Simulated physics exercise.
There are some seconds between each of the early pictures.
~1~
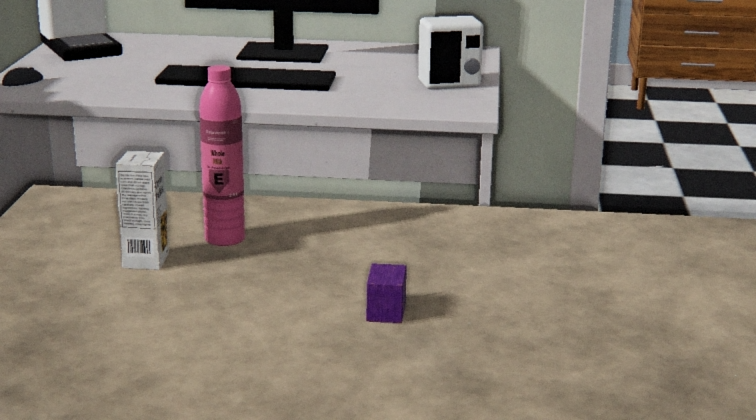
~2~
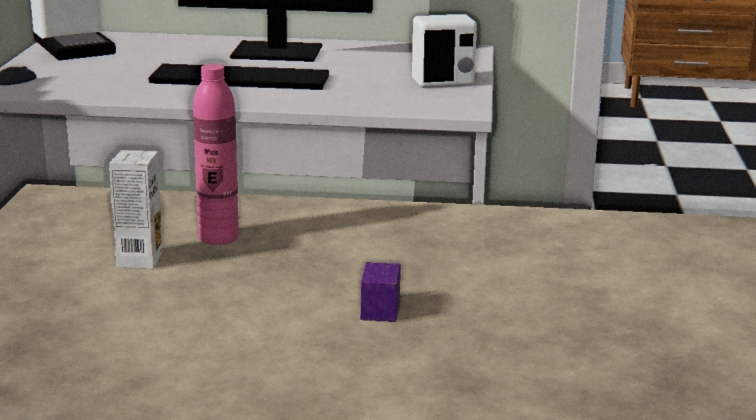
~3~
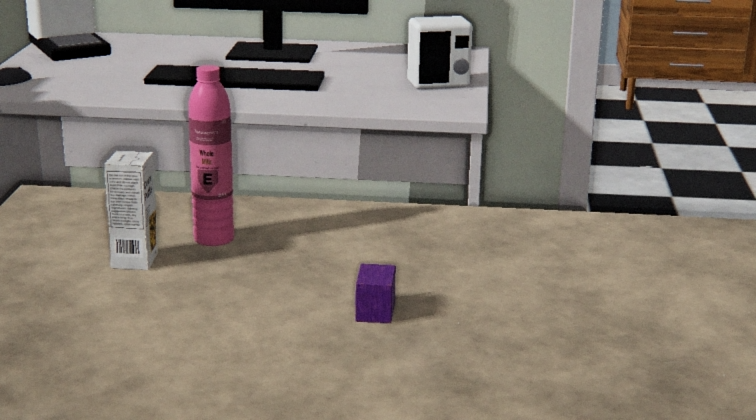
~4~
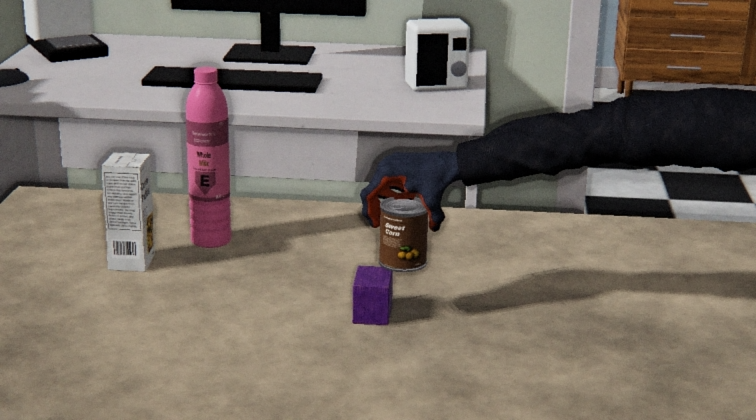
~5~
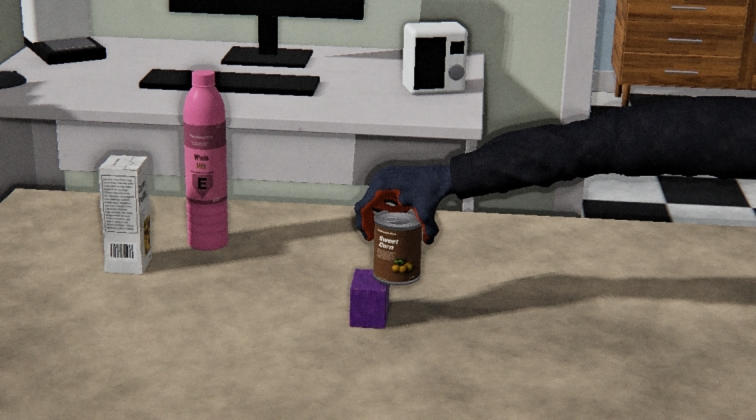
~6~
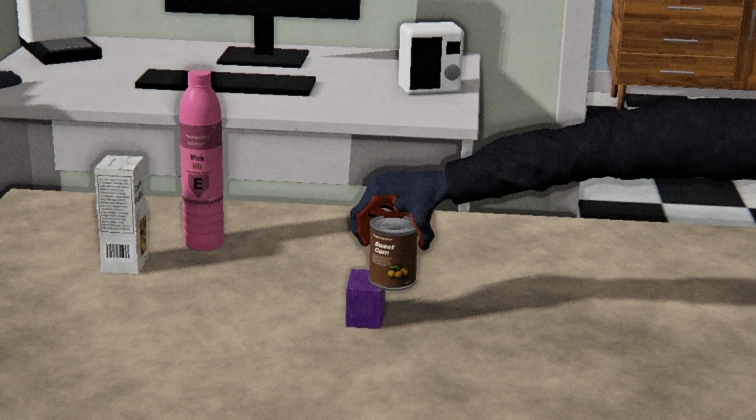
A dark-sleeved arm with a gloved hand reaches in from the right over a mottled brown tabletop, seen from slightly above, with a desk and checkered floor behind. A white carton and pink bottle stand at left, and a purple block sits near the centre. The view drifts slightly rightward; the hand appears holding a brown tin behind the block and shifts it slightly nearer.
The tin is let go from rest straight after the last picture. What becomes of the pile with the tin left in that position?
Pretty sure the pile is unstable there.
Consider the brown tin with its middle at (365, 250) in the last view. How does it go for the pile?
In the end the pile does not fall.
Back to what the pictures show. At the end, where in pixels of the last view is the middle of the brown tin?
Near (445, 305).
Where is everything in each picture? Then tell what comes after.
The last thing is not in view yet; purple block (387, 293), in the first frame.
The last thing is not in view yet; white carton (137, 209), in the second frame.
The last thing is not in view yet; pink bottle (211, 156), in the third frame.
On its way; brown tin (404, 234); purple block (373, 295), in the fourth frame.
On its way; brown tin (397, 247); white carton (126, 215), in the fifth frame.
In place under the hand; brown tin (393, 252); pink bottle (202, 160), in the sixth frame.
Then, 0.30 s after the last picture, brown tin now fallen.
Then, 0.40 s after the last picture, things are still on the move.
Then, 1.10 s after the last picture, nothing new.
Then, 2.30 s after the last picture, brown tin resting near (444, 303).
At rest, fallen, brown tin; the other 3 in place. Seen from the same camera at the end, brown tin near (444, 305). The pile gives way.
